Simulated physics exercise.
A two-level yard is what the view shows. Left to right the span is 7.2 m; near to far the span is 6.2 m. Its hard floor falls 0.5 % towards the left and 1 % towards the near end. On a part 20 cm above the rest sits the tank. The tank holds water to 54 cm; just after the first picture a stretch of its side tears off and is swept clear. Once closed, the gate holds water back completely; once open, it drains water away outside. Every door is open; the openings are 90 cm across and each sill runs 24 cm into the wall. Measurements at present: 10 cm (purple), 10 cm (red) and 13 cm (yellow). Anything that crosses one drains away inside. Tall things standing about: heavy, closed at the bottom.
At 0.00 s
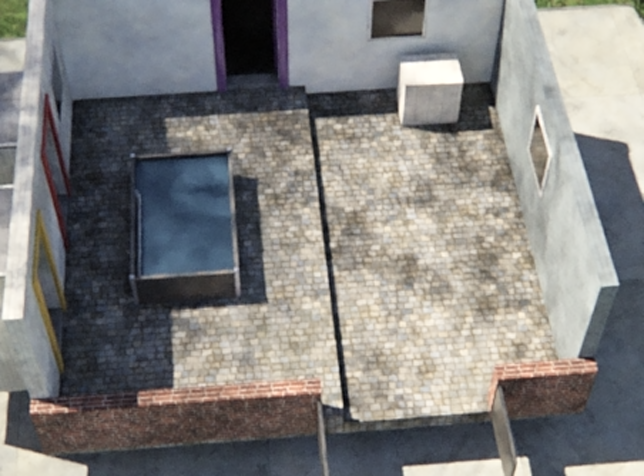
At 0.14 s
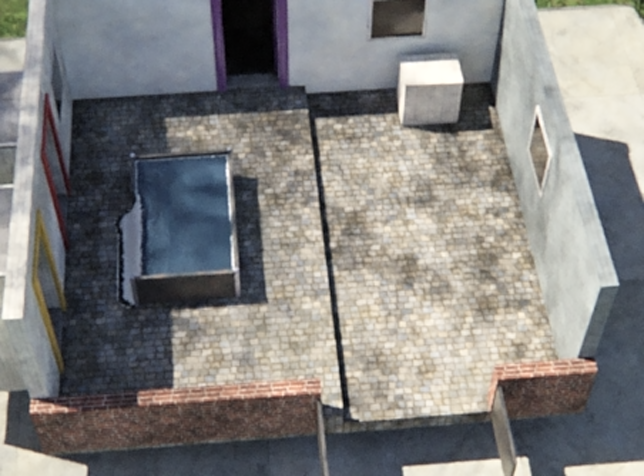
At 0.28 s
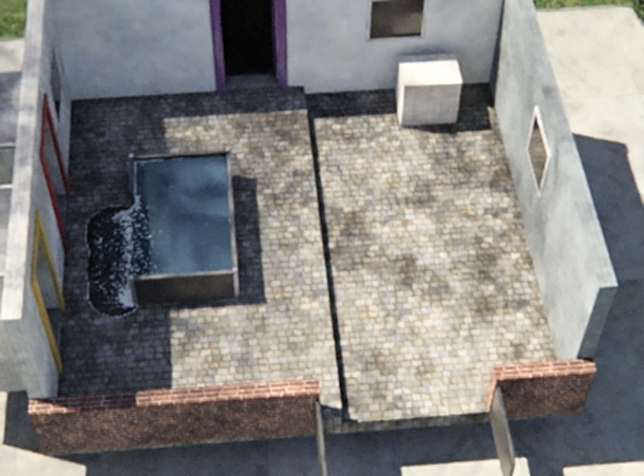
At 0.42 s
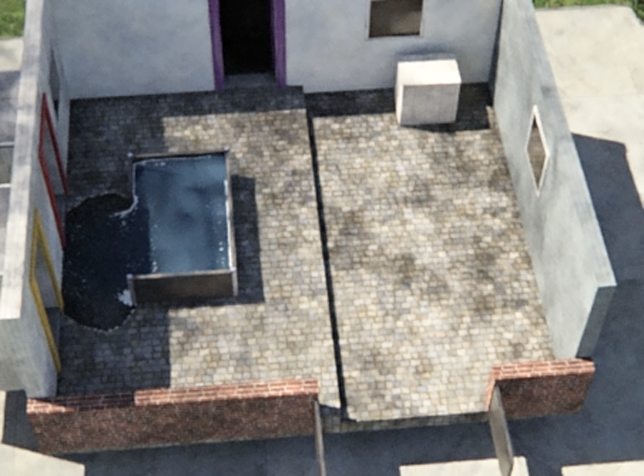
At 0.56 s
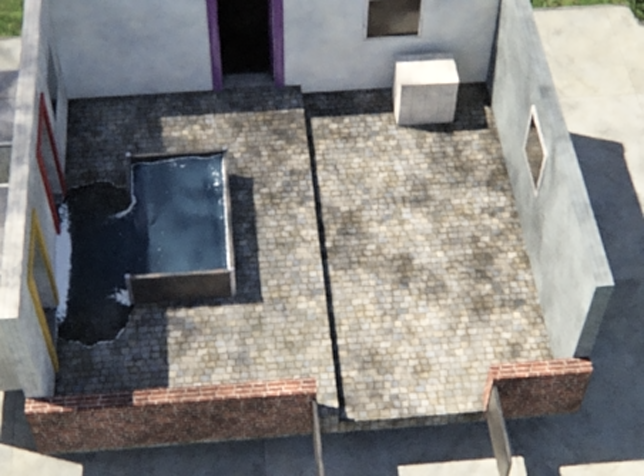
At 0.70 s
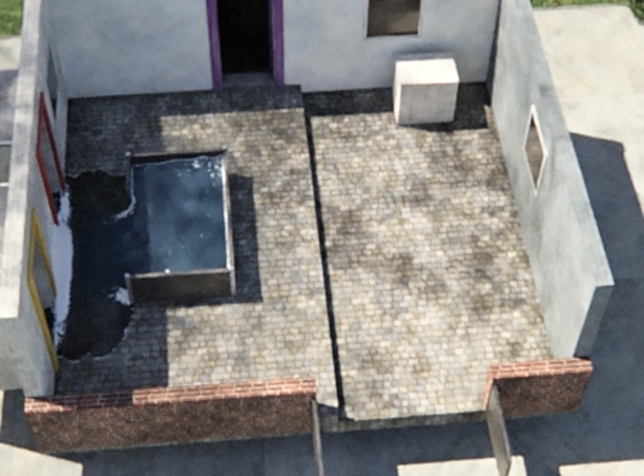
Water lies dark and still in a raised rectangular tank in a walled, paved yard, seen from high above. Red and yellow doorways line the left wall, a purple one stands at the back, a pale box sits at back right, and low brick walls edge the front. The water bursts through the tank's left side, spreads over the paving to the yellow doorway and widens along the wall, while the view drifts very slightly.
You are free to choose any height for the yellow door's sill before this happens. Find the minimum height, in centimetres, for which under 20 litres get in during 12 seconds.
The minimum is about 18 cm.
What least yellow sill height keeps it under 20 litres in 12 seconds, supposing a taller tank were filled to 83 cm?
A step of about 29 cm does it.
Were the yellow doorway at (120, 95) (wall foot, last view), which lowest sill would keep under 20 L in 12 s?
Around 9.5 cm would do it.
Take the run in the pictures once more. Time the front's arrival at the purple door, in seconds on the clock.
Purple 3.2 s.
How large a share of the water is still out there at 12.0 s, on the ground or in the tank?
I'd say near 82 per cent is still there.
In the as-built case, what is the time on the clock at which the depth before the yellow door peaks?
Some 1.6 s, more or less.
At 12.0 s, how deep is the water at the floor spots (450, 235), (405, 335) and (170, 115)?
About 4, 6 and 2 cm respectively.
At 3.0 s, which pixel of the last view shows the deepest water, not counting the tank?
About (54, 421).
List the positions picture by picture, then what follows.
In the first picture, still water, 54 cm deep, in the tank at (183, 215); the yellow door at (50, 298) is dry.
In the second picture, water pours out at (138, 251) and has run 0.3 m, to (122, 233); about 10 cm deep outside, 54 cm at the back.
In the third picture, water pours out at (137, 252) and has run 0.7 m, to (92, 279); about 10 cm deep outside, 54 cm at the back.
In the fourth picture, the front is at (62, 300), 1.1 m from the gap at (135, 252); 2.3 m2 of floor is wet, 50 cm left at the back.
In the fifth picture, the gap is at (134, 252), the front 1.2 m out at (55, 212); the back of the tank holds 46 cm.
In the sixth picture, the gap is at (133, 251), the front 1.4 m out at (65, 179); the back of the tank holds 44 cm; water is at the yellow door at (45, 297).
After 1.4 s water covers 10 % of the floor, deepest (42 cm) near (61, 273); 23 cm at the yellow door, 6 litres in over its 13 cm sill.
After 3.0 s water covers 30 % of the floor, deepest (28 cm) near (54, 421); 15 cm at the yellow door, 41 litres in over its 13 cm sill.
After 12.0 s water covers 90 % of the floor, deepest (7 cm) near (54, 421); 5 cm at the yellow door, 45 litres in over its 13 cm sill.
At the yellow door as built, the water arrived by 0.7 s and peaked near 23 cm at 1.6 s.
Run again over the same 12 s with other heights there, 31 litres in over 15.5 cm, 9 litres over 21.5 cm. The limit of 20 litres is kept from about 18 cm up.
